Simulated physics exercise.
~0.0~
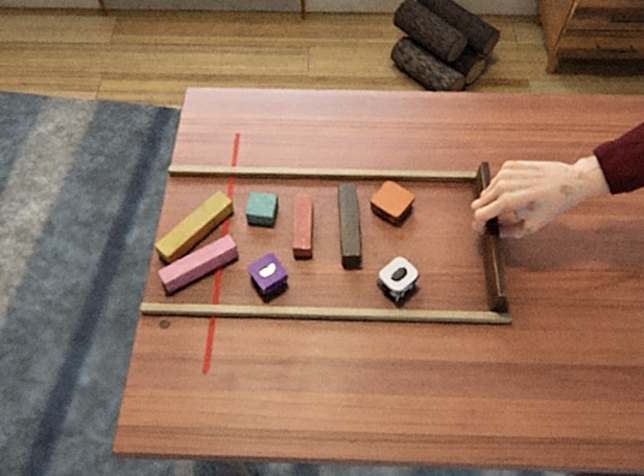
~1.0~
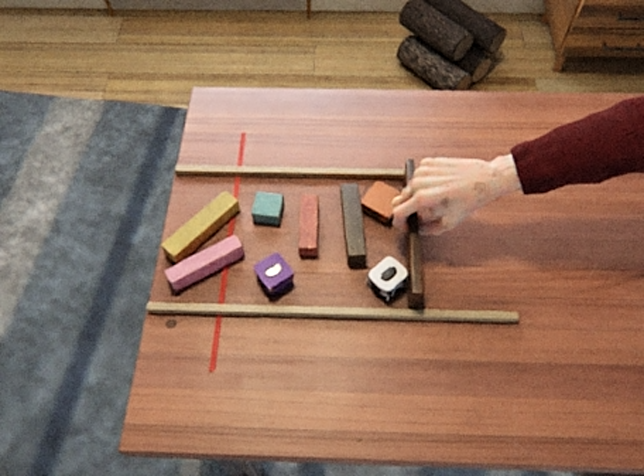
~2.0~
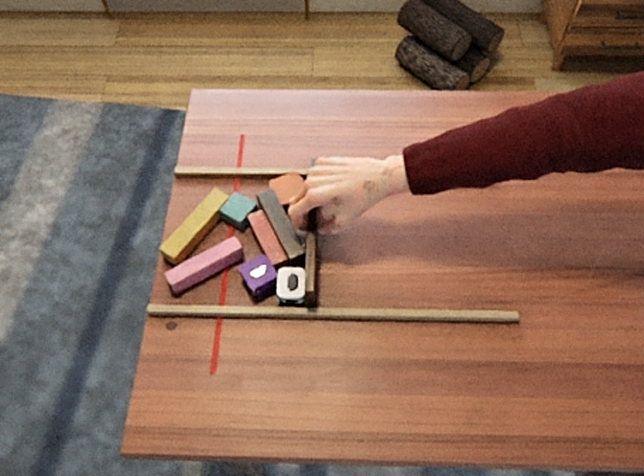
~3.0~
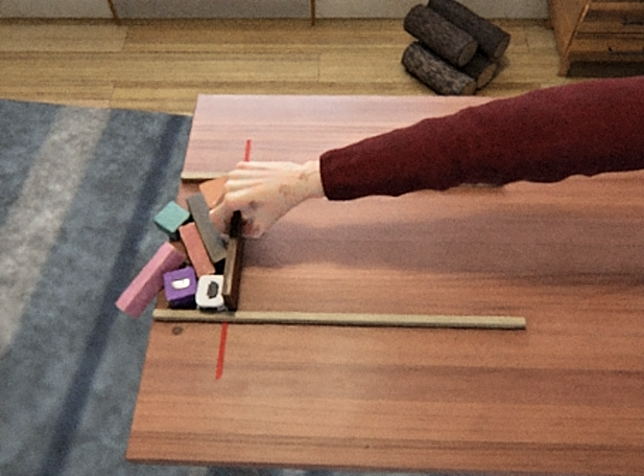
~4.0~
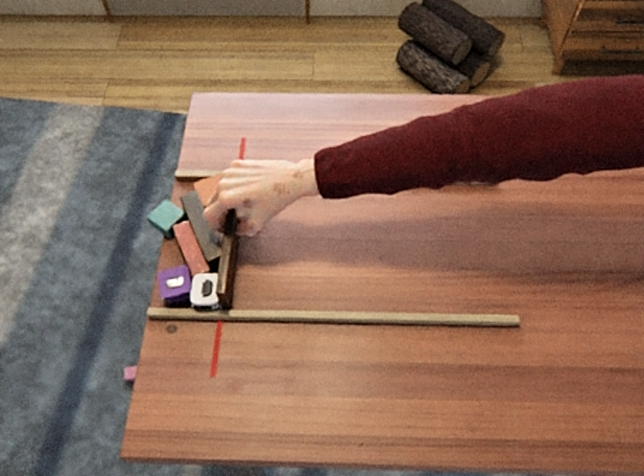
On a wooden tabletop, a hand sweeping coloured blocks and sticks left with a board, the yellow and pink bars falling off.
